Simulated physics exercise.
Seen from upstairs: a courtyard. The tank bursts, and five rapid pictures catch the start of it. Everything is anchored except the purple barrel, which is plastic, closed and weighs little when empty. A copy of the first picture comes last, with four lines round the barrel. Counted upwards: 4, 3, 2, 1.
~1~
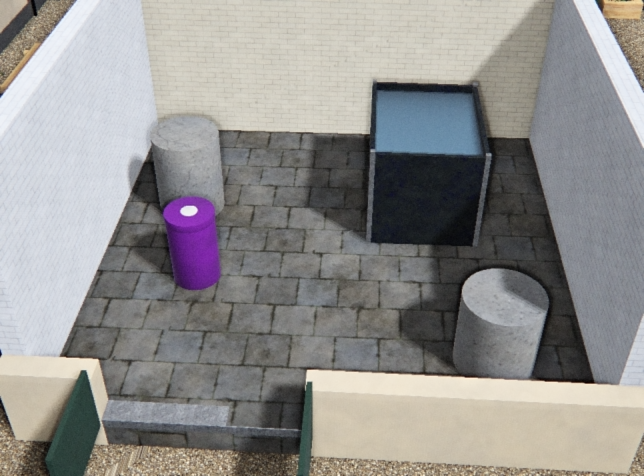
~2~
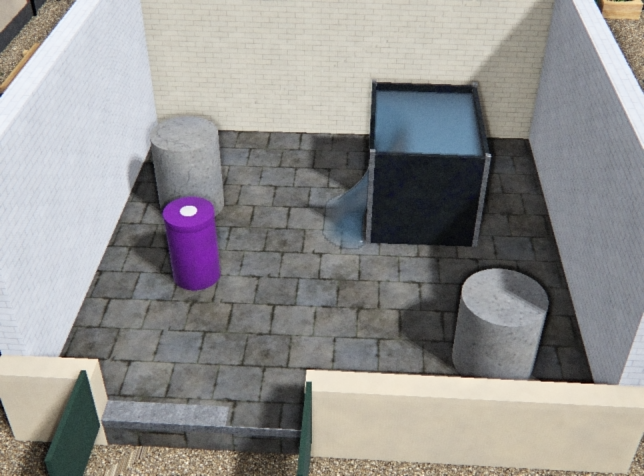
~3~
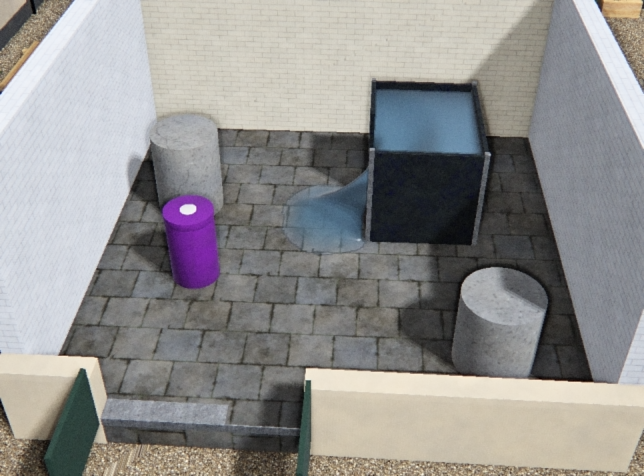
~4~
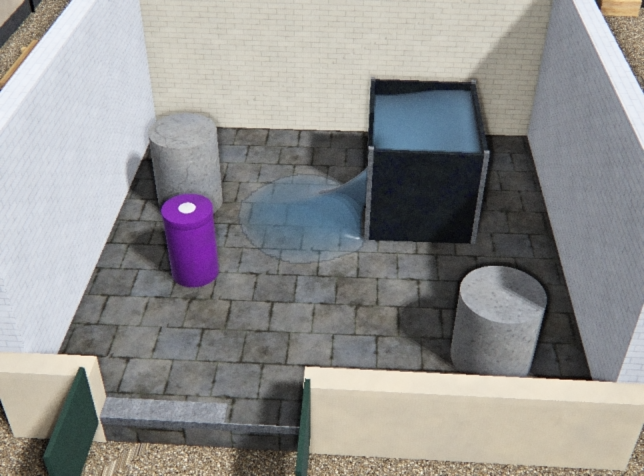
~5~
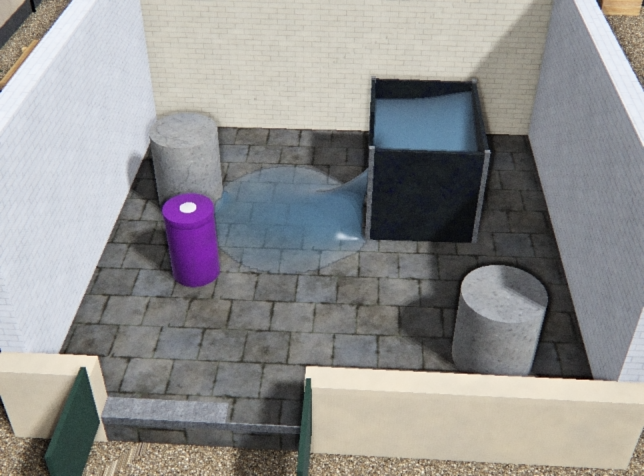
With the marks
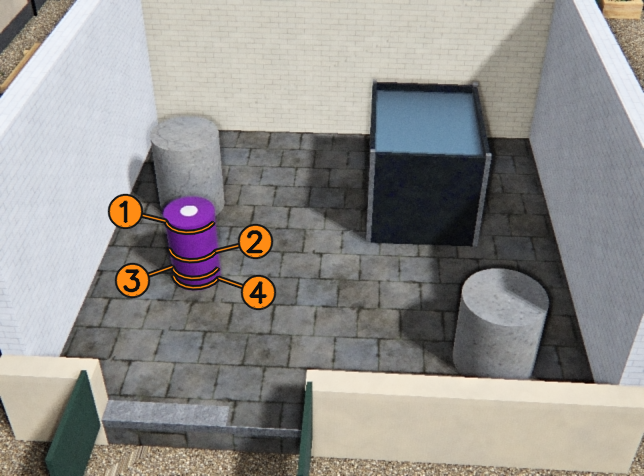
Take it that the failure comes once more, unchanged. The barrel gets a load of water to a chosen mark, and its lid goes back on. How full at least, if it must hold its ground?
1.
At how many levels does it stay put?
One of them.
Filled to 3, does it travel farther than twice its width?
Yes.
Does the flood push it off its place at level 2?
Yes, that goes wrong.
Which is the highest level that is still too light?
2.
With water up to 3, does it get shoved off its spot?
Yes.
In orange, 1 at (186, 232); 2 at (189, 260); 3 at (191, 278); 4 at (193, 287); from the bottom up 4, 3, 2, 1.
For level 1, it does not move.
For level 2, it is pushed about its own width away.
For level 3, it is pushed about 4 times its own width away.
For level 4, it is pushed about 4 times its own width away.
